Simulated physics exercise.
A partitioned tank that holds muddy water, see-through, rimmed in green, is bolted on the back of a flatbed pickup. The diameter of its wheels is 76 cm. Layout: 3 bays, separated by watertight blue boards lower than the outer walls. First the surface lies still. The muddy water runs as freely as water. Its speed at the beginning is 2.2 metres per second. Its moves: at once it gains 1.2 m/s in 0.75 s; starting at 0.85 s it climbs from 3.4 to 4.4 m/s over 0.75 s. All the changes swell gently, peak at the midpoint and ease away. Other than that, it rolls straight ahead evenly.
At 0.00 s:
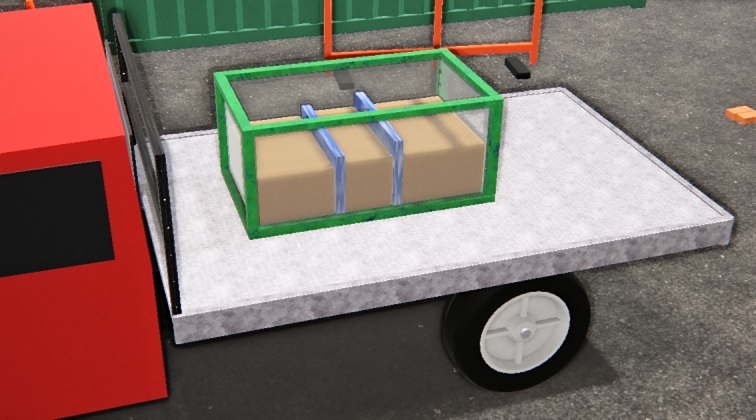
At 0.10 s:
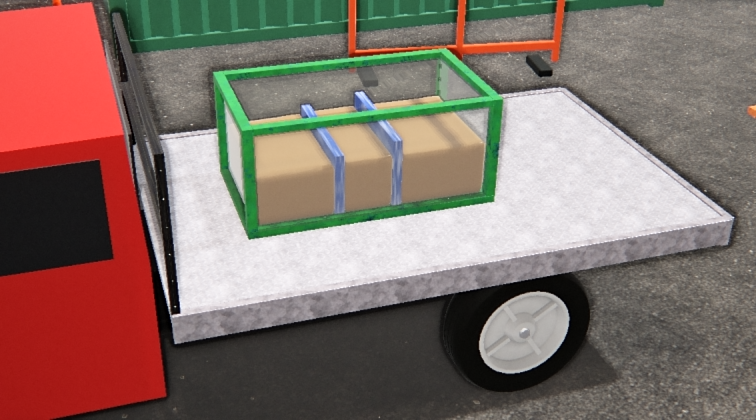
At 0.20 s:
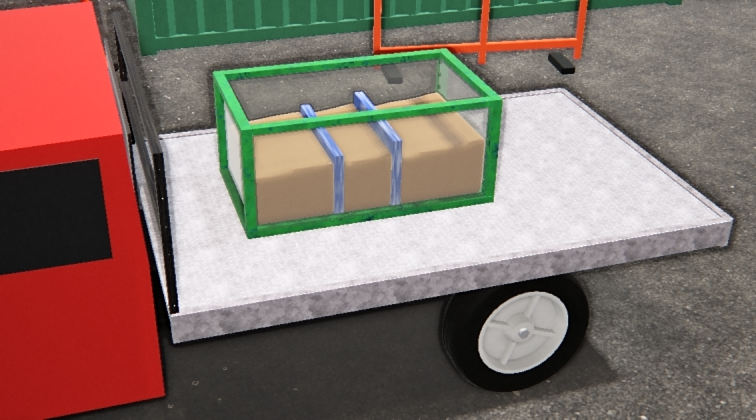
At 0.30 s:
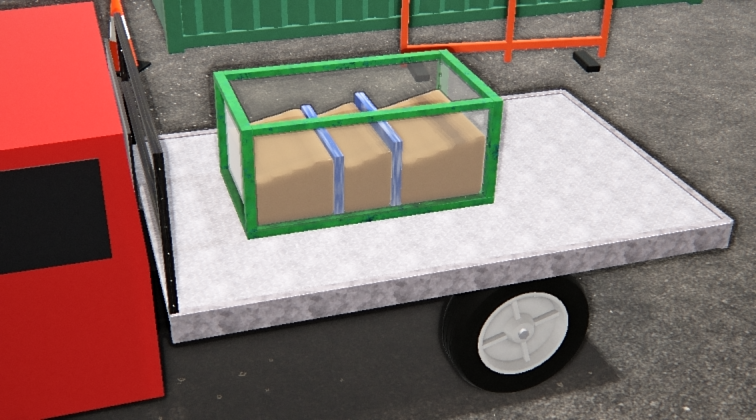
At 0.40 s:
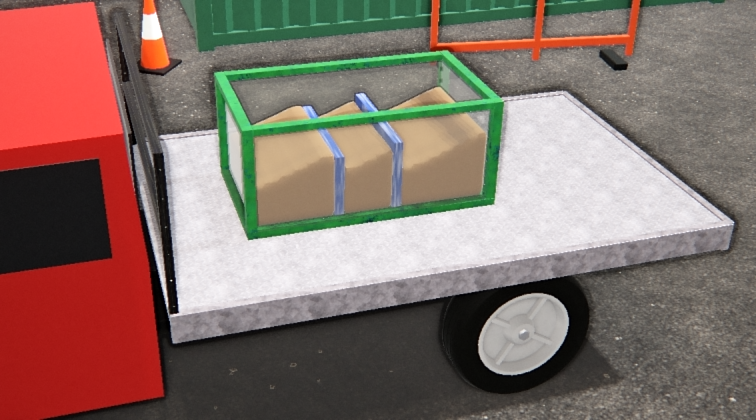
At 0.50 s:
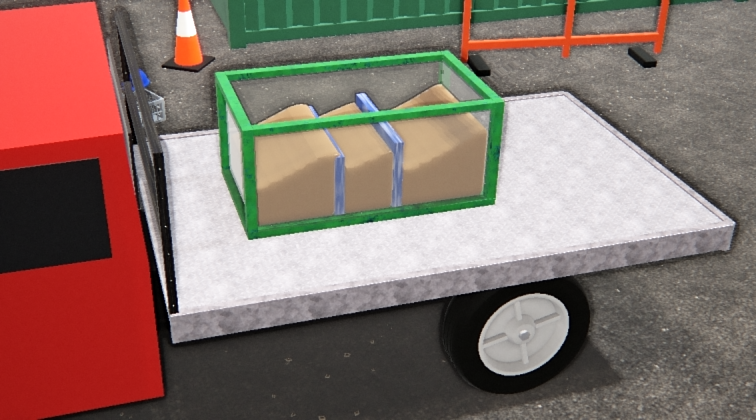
On a paved yard, a red truck rolled left with a green-rimmed, see-through tank of muddy water on its flatbed; the water lay level at first, then sloped up toward the right between blue dividers.
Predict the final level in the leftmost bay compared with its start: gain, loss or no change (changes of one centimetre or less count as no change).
Loss.
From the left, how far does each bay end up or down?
From the left: 2 down, 3 up, 0.
Then, 0.90 s in, the bays hold 28, 29, 28 cm, left to right.
Then, 1.50 s in, the bays hold 27, 31, 28 cm, left to right.
Then, 2.10 s in, the bays hold 27, 31, 28 cm, left to right.
Then, 4.59 s in, the bays hold 27, 31, 28 cm, left to right.
